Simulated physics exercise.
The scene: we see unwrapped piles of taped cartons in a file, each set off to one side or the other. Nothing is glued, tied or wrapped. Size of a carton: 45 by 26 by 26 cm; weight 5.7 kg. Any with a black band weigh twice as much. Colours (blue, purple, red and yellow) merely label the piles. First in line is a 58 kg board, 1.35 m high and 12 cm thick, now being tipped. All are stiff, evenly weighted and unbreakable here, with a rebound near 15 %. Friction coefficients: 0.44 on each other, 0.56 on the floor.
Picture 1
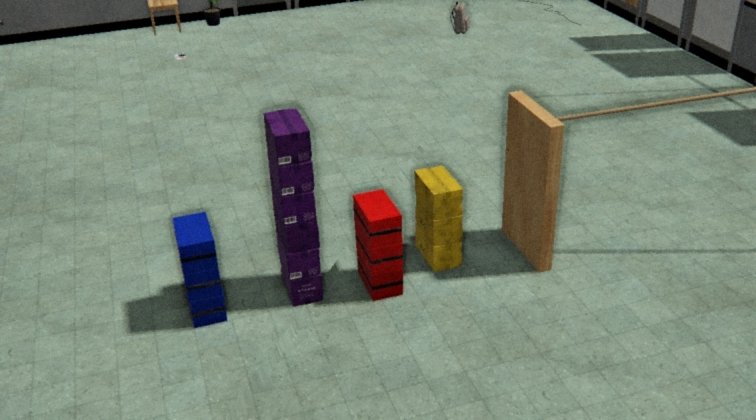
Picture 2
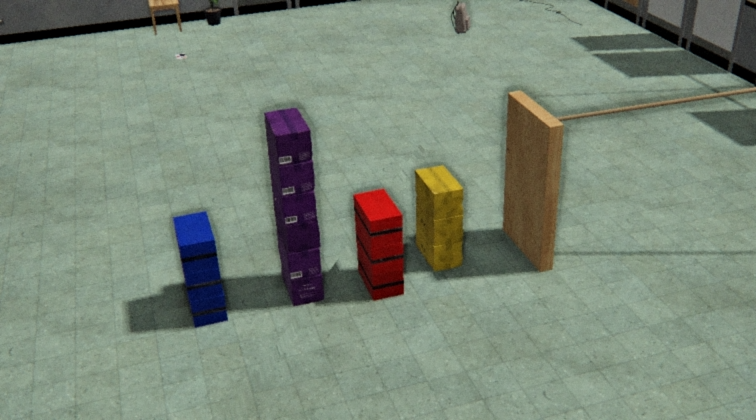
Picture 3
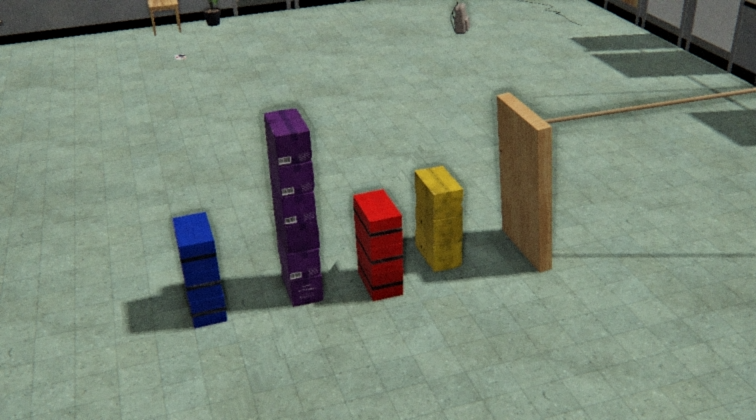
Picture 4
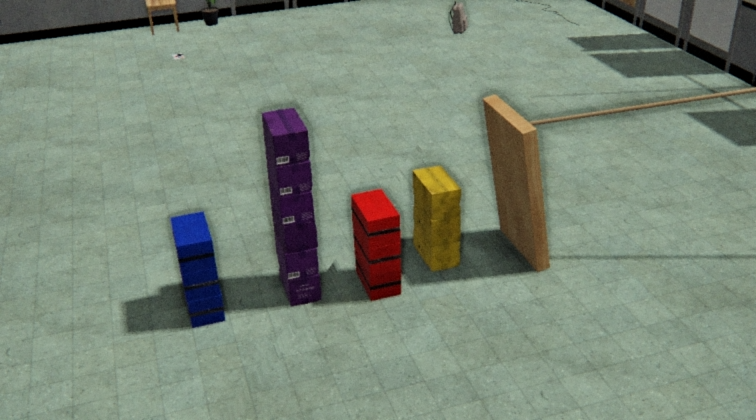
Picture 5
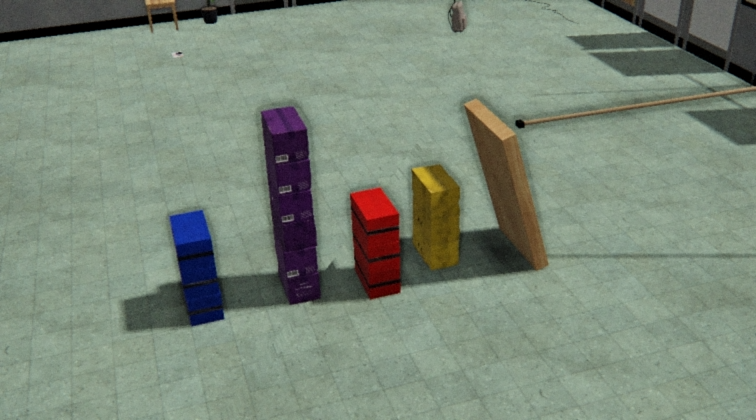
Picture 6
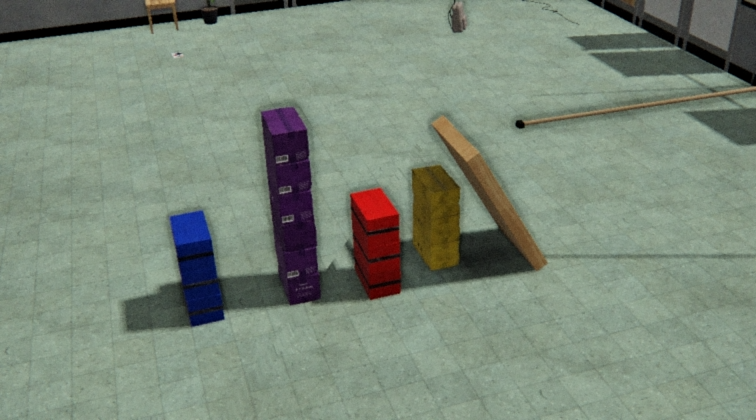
A wooden pole pushes the upper part of an upright board leftward, then halts as the board keeps leaning farther over toward the yellow stack, while the yellow, red, purple and blue stacks stay standing on the tiled floor.
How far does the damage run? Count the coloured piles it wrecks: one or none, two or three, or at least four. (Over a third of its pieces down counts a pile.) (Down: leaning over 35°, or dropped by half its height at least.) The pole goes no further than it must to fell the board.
Lost: From two to three.
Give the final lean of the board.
About 70°.
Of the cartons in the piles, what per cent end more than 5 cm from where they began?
It is 85 per cent.
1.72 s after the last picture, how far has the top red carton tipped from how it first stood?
About 50°.
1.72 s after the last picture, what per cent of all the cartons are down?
At that moment 65 per cent.
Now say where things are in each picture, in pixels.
In the first frame (we follow the side turned to the camera), pole end 8 cm short, board 0° from upright; top purple carton (294, 149); top yellow carton (438, 179); no other piece has moved.
Pole end 8 mm in, board 1° from upright; top purple carton (295, 149), in the second frame.
Pole end 10 cm in, board 5° from upright; top purple carton (294, 149); no other piece has moved, in the third frame.
Pole end 18 cm in, board 10° from upright; top purple carton (292, 149); no other piece has moved, in the fourth frame.
Pole end (523, 126) 19 cm in, stopped, board 17° from upright; top purple carton (291, 148); no other piece has moved, in the fifth frame.
Pole end (523, 126) 19 cm in, stopped, board 30° from upright; top purple carton (291, 148); top red carton (374, 203); no other piece has moved, in the sixth frame.
Then, 0.36 s on from the sixth picture, board 52° from upright; none of the 15 cartons down, 4 disturbed; top yellow carton tipped 29°; top red carton displaced 8 cm.
Then, 0.88 s on from the sixth picture, board 68° from upright; 4 of the 15 cartons down; top yellow carton tipped 35°, 20 cm lower; top red carton tipped 25°.
Then, 1.72 s on from the sixth picture, board 68° from upright; 10 of the 15 cartons down; top yellow carton tipped 45°, 24 cm lower; top red carton tipped 45°, 21 cm lower.
Then, 2.28 s on from the sixth picture, board 68° from upright; 10 of the 15 cartons down; top purple carton on its side; top yellow carton tipped 51°, 36 cm lower.
Finally, board 68° from upright; 10 of the 15 cartons down; top yellow carton tipped 51°, 36 cm lower; top red carton tipped 44°, 23 cm lower. Wrecked, purple, red and yellow. Seen by the last camera, middles, top yellow carton near (327, 240), top red carton near (302, 259).
